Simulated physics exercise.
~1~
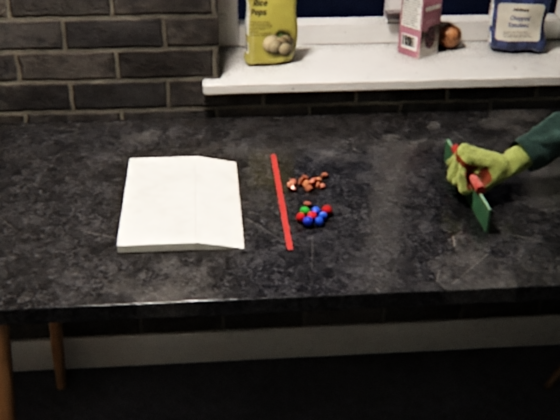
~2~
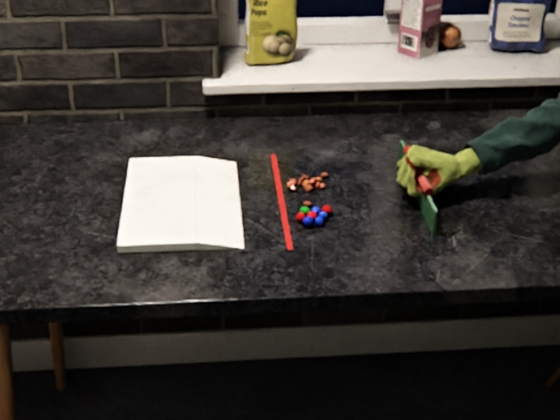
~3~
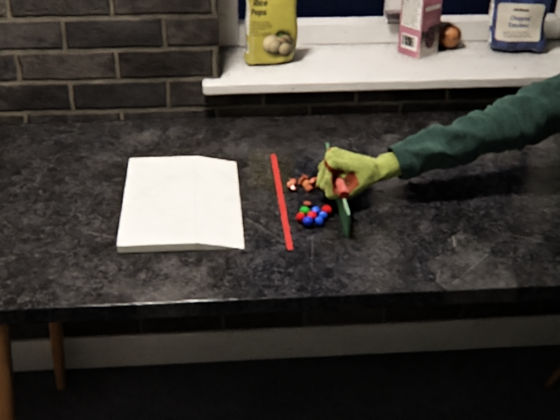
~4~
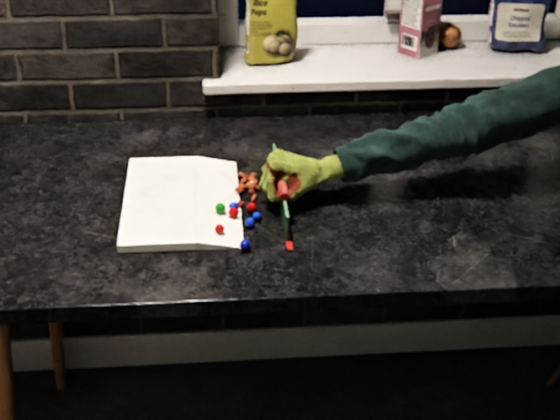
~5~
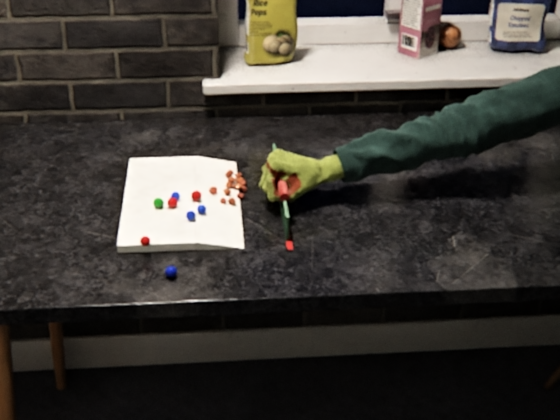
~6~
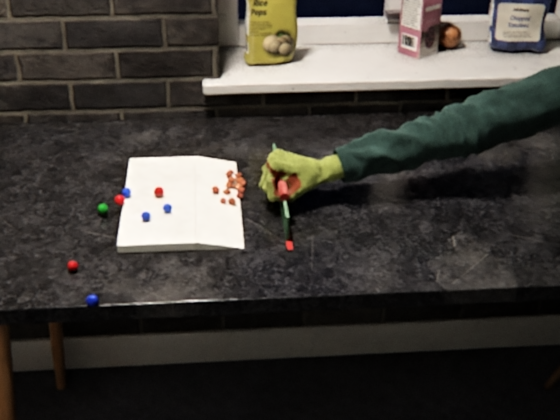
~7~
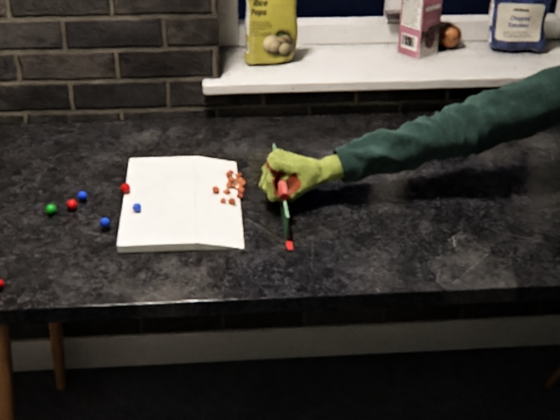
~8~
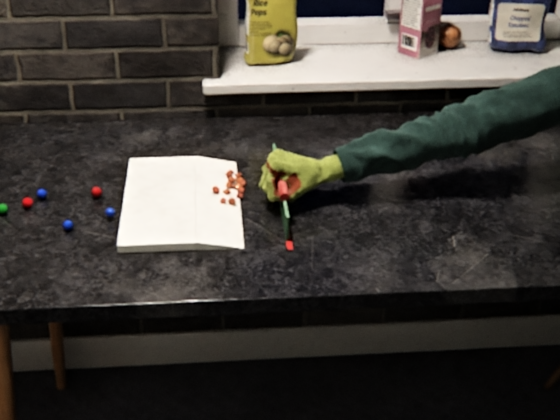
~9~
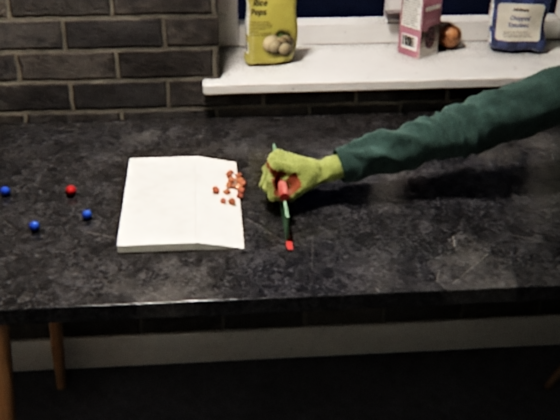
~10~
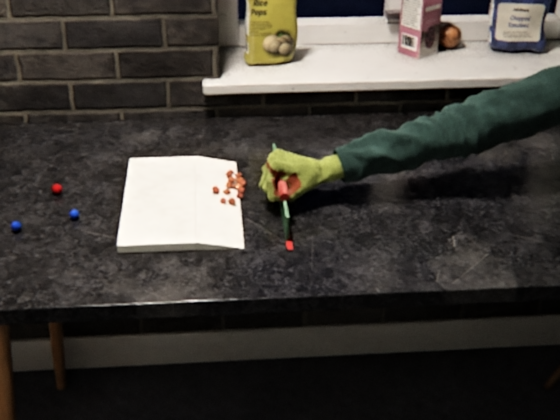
A gloved hand slides a green scraper leftward across a dark countertop toward two small heaps, brownish bits at the back and shiny red, blue and green balls in front. The scraper sweeps both heaps over a strip of red tape toward a white slab with a sloping edge, then stops at the tape. The balls scatter onward, most crossing the slab while a blue one rolls past its front. The brownish bits halt around the slab's right edge. The balls keep rolling left, several leaving view, until a red one and two blue ones remain beyond the slab.
